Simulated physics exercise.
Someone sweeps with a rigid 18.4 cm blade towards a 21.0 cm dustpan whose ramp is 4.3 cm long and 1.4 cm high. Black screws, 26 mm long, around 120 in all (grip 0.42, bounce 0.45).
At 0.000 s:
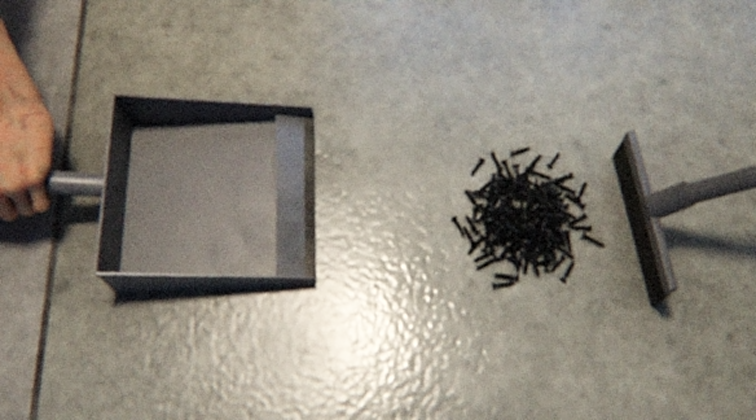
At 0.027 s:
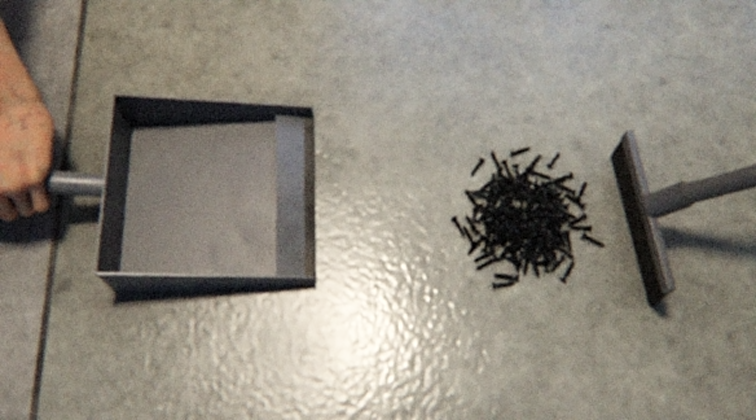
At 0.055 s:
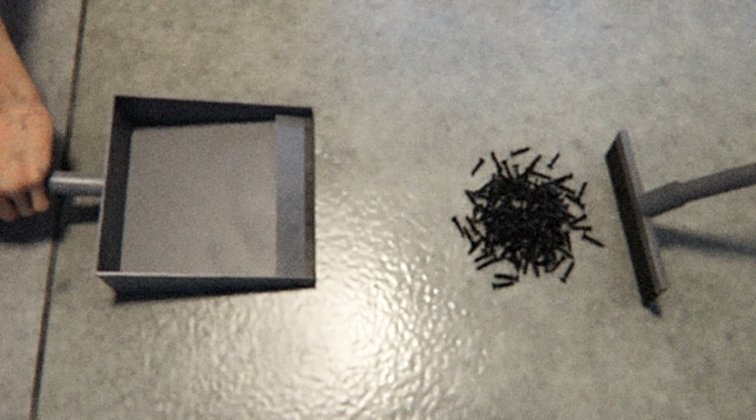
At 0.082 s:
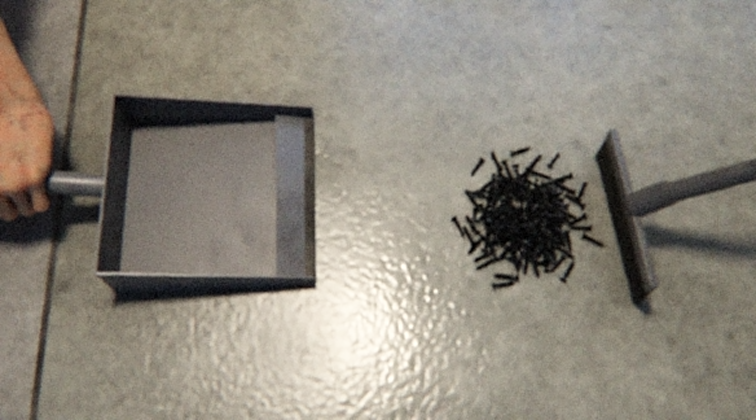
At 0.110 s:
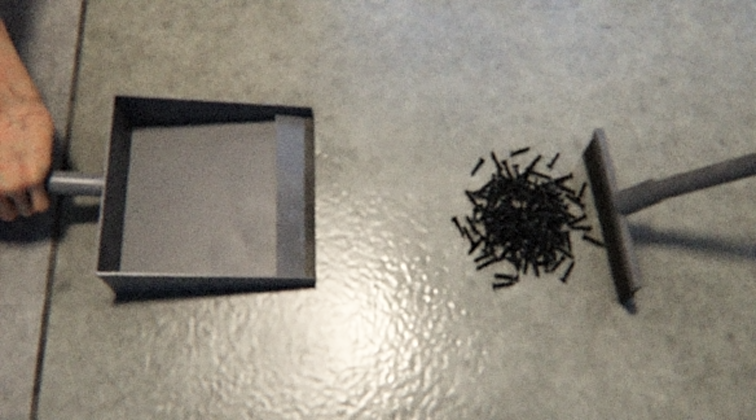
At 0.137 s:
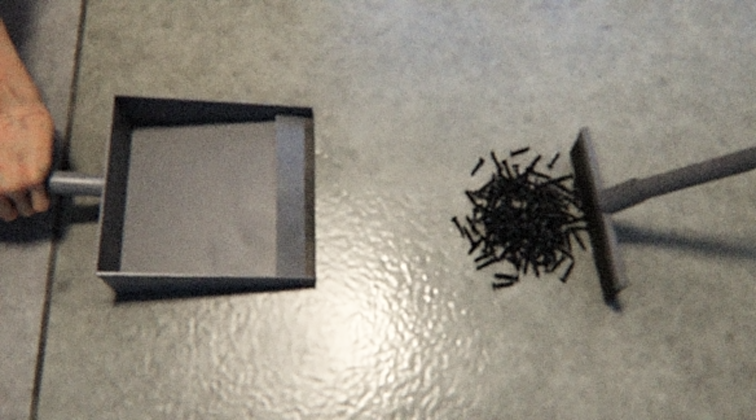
On a grey floor, a rigid blade slides left and meets a pile of black screws.
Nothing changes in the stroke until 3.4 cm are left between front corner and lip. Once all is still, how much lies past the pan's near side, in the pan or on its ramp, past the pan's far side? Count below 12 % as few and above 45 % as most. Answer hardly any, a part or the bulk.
Near side hardly any, pan a part, far side hardly any.
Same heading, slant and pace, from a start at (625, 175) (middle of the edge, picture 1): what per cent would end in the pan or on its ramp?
Some 10 per cent.
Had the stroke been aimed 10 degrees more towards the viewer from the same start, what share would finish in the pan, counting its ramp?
In that case some 20 per cent.
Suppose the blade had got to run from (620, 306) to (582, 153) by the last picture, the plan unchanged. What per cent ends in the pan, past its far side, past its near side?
Pan 5, far 0, near 40.
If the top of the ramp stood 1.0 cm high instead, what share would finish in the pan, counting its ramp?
In that case some 20 per cent.
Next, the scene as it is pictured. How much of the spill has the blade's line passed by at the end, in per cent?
About 5 per cent.
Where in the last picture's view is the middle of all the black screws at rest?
Near (325, 206).
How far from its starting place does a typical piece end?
About 24 cm.
After 0.37 s, middle of the blade 18 cm from the lip; 0 % over the lip, far side 0 %, near side 5 %.
After 0.53 s, middle of the blade 9 cm from the lip; 0 % over the lip, far side 5 %, near side 5 %.
After 0.81 s, middle of the blade 4 cm from the lip; 20 % over the lip, far side 0 %, near side 5 %.
At rest (1.7 s), near side 5 %, pan 20 %, far side 0 %, in front of the lip or behind the blade 70 %.
